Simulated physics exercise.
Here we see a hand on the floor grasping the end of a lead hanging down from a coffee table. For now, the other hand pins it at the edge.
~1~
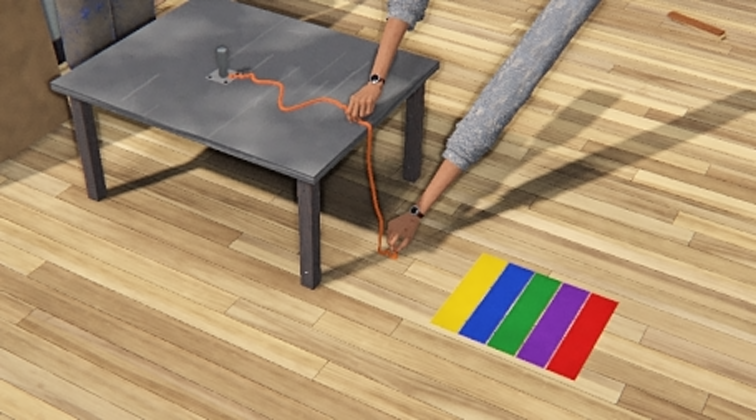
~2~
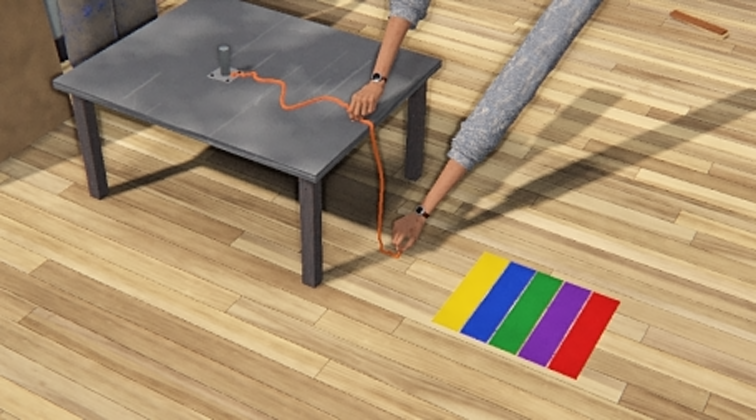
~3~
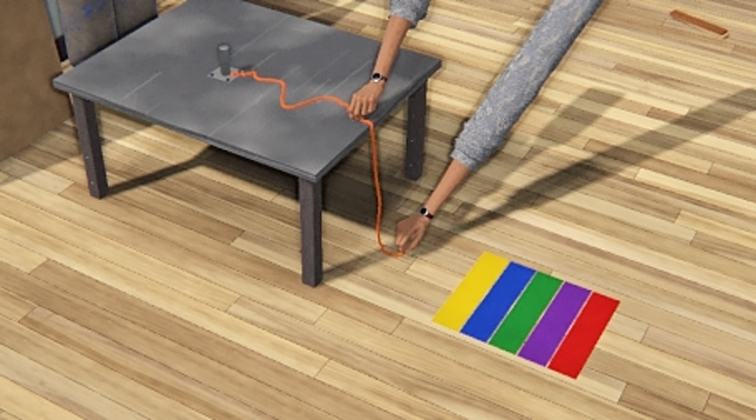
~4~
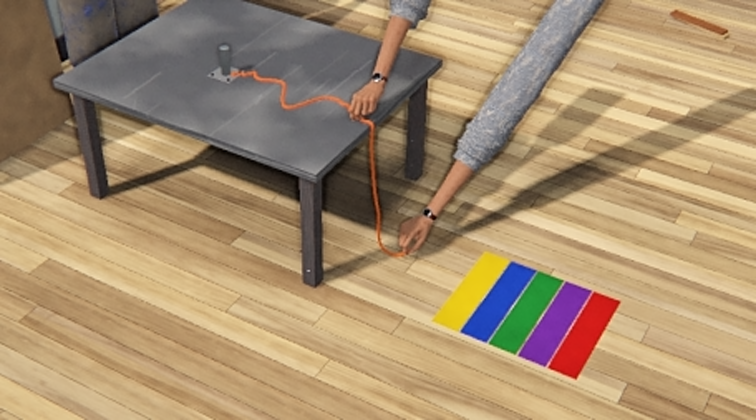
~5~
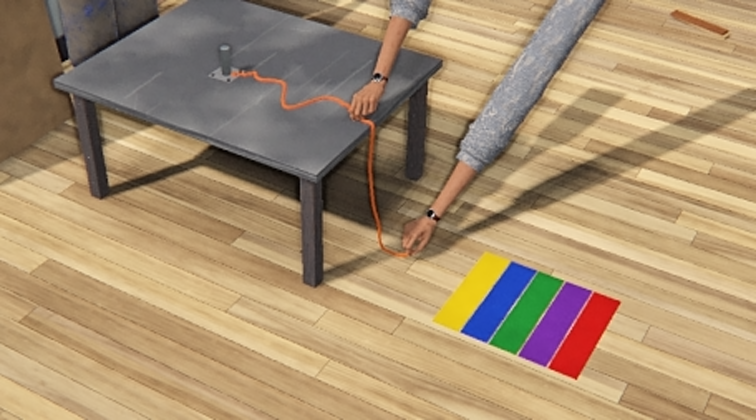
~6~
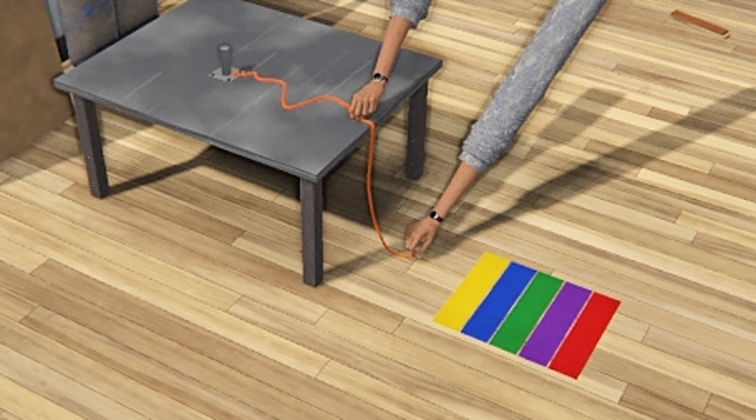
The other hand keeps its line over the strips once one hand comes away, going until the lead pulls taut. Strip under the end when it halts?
Purple strip.
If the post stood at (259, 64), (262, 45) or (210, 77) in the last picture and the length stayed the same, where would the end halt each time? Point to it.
Going through the tries, you get (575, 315), then (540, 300), then (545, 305).
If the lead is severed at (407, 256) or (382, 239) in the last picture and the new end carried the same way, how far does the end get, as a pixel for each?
First try near (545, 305), second near (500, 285).
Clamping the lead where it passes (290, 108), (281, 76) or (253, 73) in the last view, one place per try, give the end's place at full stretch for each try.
That would be (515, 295) for the first, (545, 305) for the second and (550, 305) for the third.
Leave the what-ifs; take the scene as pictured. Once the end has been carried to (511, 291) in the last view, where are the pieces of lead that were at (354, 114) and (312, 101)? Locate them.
In order: (380, 158) and (350, 117).
Soon after, end near (511, 291); over blue.
Then, end near (541, 302); over green.
At full stretch, end near (558, 309); over purple. It gets as far as the purple strip.
